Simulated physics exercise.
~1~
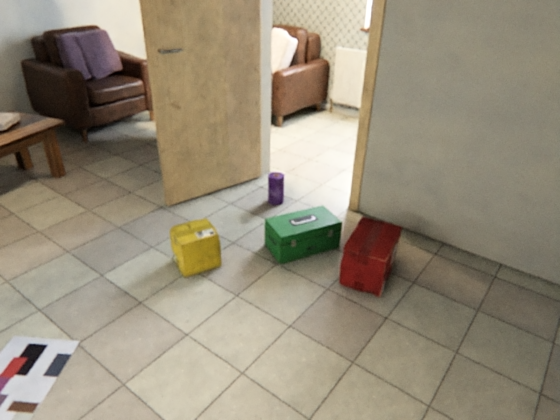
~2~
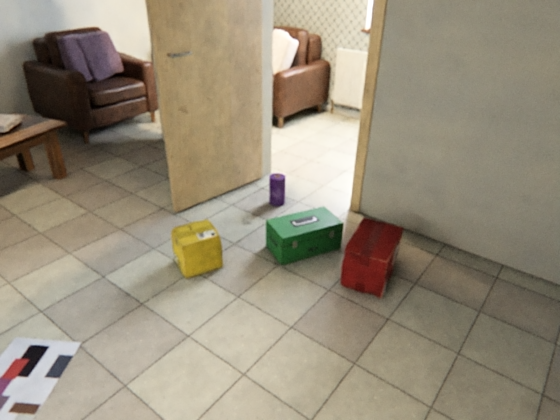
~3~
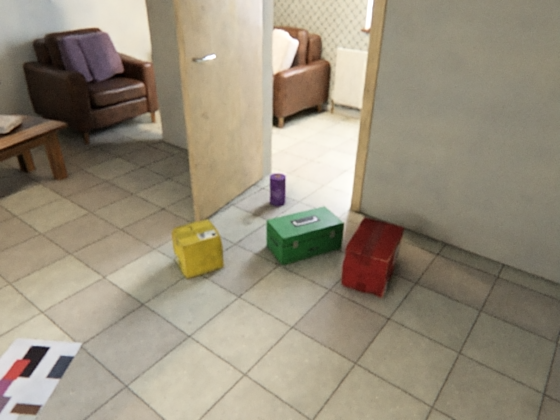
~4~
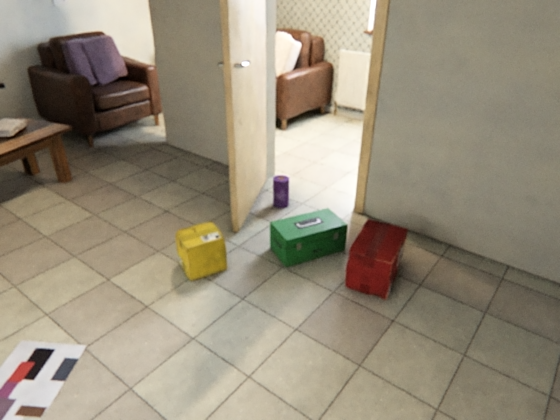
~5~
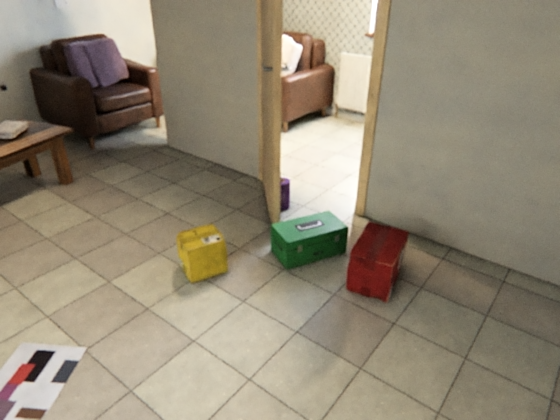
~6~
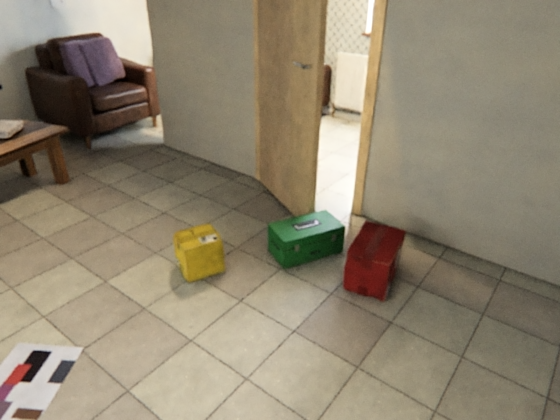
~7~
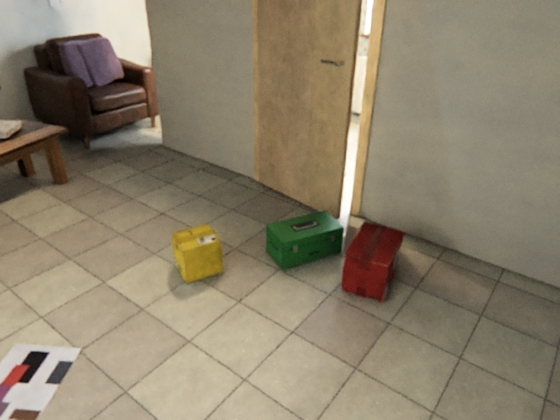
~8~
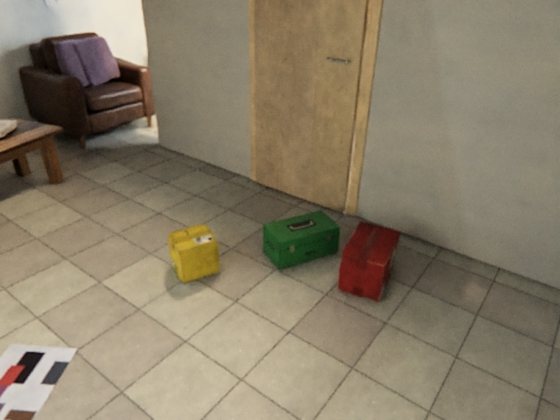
The door swings fully shut behind the three boxes, hiding the purple roll from view.
